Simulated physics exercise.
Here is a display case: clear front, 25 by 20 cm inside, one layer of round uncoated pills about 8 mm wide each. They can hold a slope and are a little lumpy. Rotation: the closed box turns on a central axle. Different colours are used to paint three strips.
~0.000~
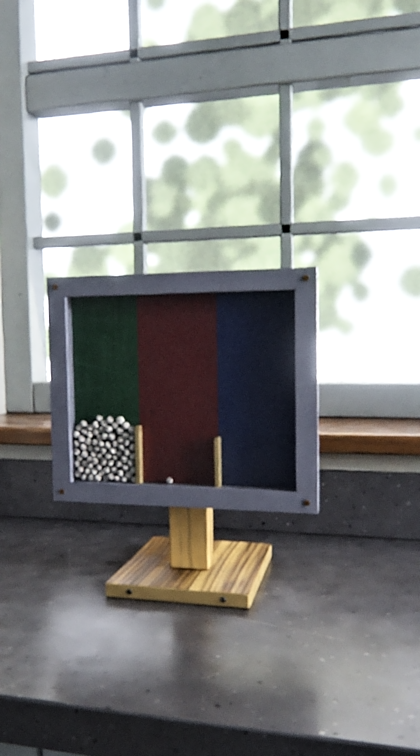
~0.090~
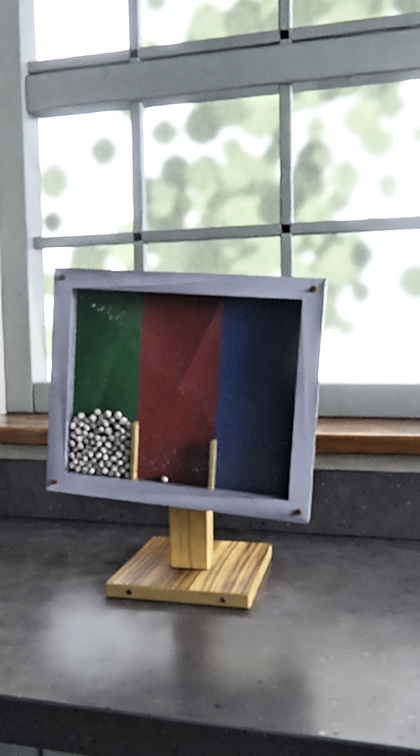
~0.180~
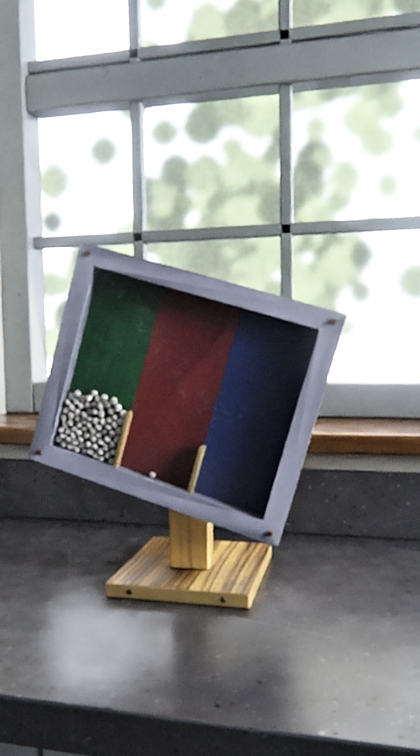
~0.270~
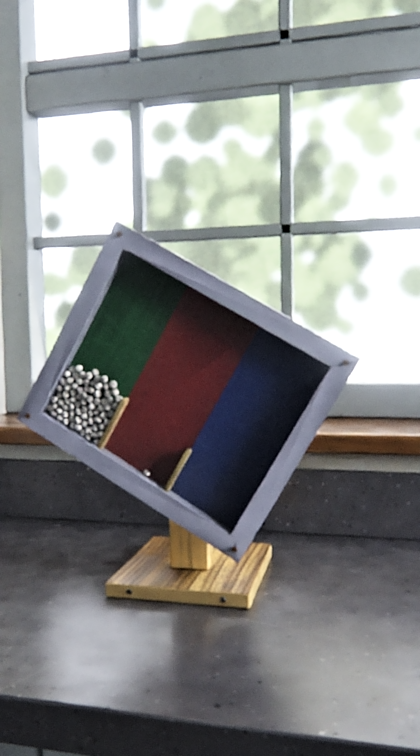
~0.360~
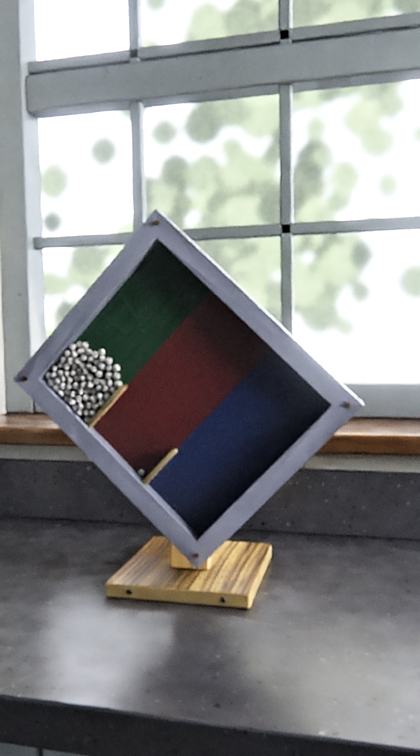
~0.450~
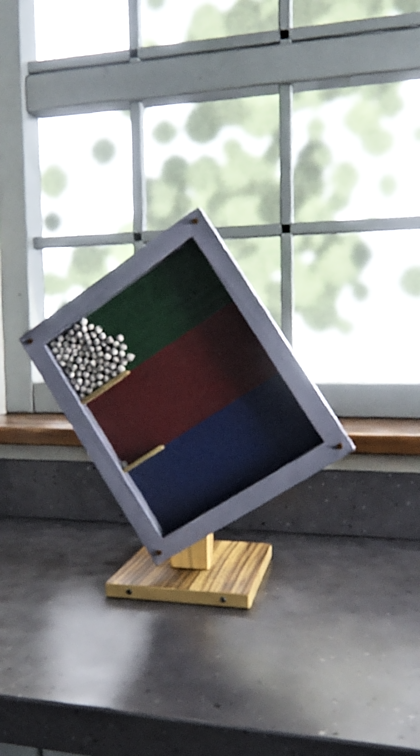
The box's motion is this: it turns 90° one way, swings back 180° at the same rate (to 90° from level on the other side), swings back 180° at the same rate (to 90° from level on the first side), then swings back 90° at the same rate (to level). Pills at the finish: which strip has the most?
It is the strip marked blue.
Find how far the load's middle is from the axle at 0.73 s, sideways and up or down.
5 cm left, 5 cm above.
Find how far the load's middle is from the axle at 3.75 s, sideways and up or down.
About 3 cm left and 7 cm below.
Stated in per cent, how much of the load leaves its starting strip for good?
About 60 percent.
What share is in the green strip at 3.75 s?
About 40 % of the load.
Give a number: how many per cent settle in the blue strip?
Share at rest: Approx. 45 %.
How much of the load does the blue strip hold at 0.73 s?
The share there is around 10 %.
After 0.73 s, it stands 90° clockwise; the pills' middle is 5 cm left of and 5 cm above the centre; red 10 %, blue 10 %, green 80 %.
After 3.75 s, it stands 45° clockwise; the pills' middle is 3 cm left of and 7 cm below the centre; red 15 %, blue 45 %, green 40 %.
After 4.12 s, it stands level; the pills' middle is 3 cm right of and 8 cm below the centre; red 15 %, blue 45 %, green 40 %.
Settled by 4.7 s, it stands level; red 15 %, blue 45 %, green 40 %.
